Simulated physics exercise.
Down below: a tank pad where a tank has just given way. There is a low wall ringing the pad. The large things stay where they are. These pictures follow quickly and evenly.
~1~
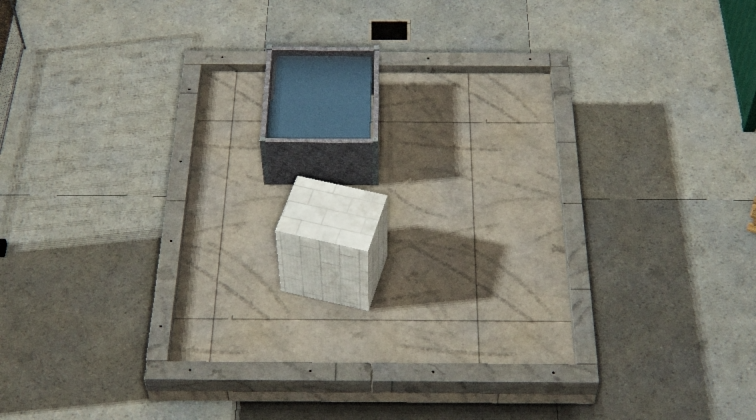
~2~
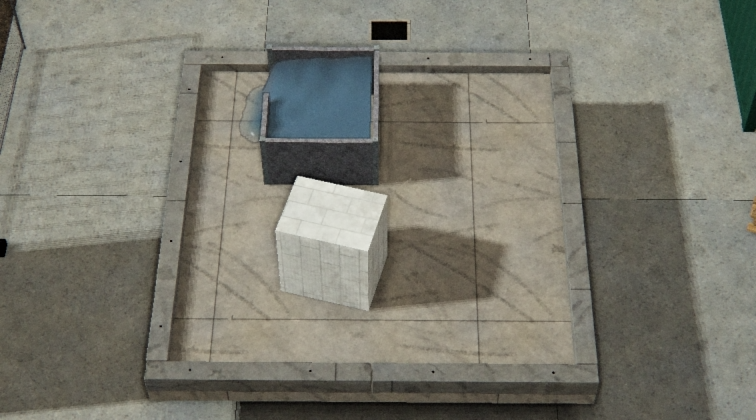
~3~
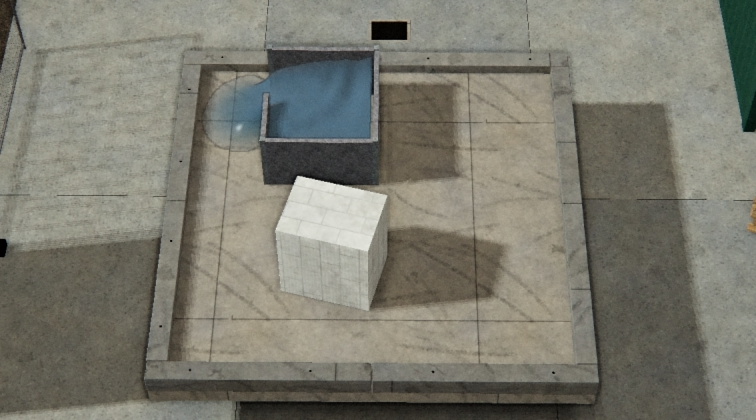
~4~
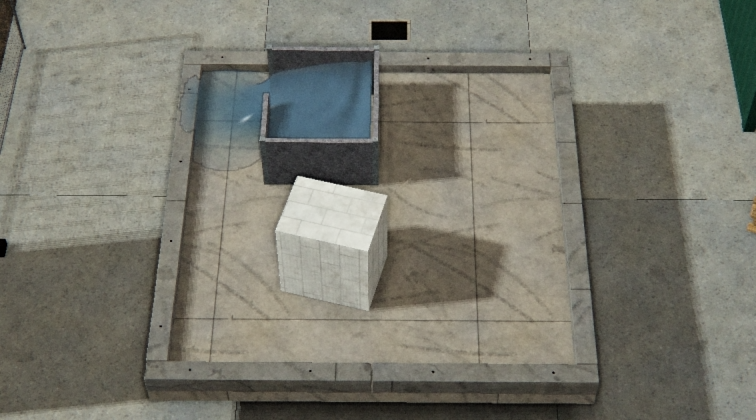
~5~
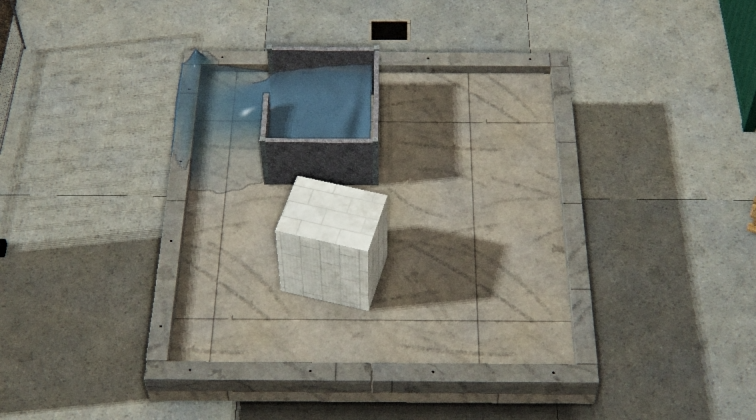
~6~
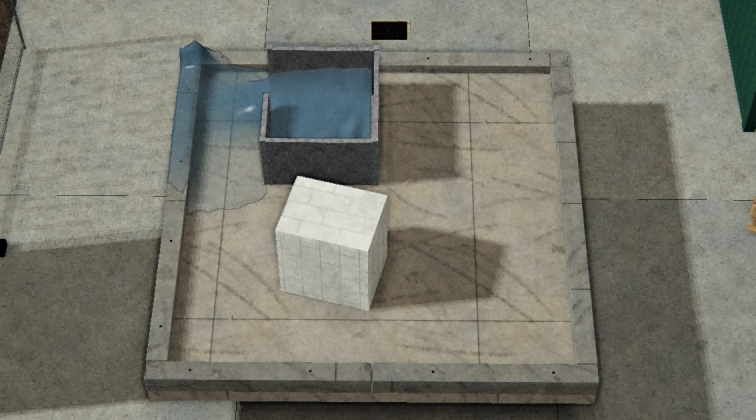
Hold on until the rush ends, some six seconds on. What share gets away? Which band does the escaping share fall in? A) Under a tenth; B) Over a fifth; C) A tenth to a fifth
Over a fifth.
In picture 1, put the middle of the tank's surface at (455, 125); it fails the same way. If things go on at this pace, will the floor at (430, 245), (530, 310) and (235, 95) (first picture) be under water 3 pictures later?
Untouched, untouched, soaked.
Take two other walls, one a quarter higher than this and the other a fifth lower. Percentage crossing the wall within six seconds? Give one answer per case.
I'd expect around 30 per cent for the first wall and around 50 per cent for the second.
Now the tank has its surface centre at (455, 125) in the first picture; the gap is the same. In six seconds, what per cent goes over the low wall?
18 %.
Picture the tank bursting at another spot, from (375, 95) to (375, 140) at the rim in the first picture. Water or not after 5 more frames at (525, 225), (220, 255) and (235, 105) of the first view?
Taking them as listed, I'd say drenched, unwetted and unwetted.
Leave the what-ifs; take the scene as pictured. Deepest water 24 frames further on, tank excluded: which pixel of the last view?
Near (201, 102).
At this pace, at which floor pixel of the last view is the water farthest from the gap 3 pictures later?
I'd point to (178, 300).
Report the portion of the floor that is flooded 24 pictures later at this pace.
I reckon 50 per cent or so.
A moment on, water covers 15 % of the floor; the low wall has let 10 % over.
Next, water covers 15 % of the floor; the low wall has let 17 % over.
Then, water covers 30 % of the floor; the low wall has let 34 % over.
Later, water covers 40 % of the floor; the low wall has let 40 % over.
In the end, water covers 55 % of the floor; the low wall has let 41 % over.
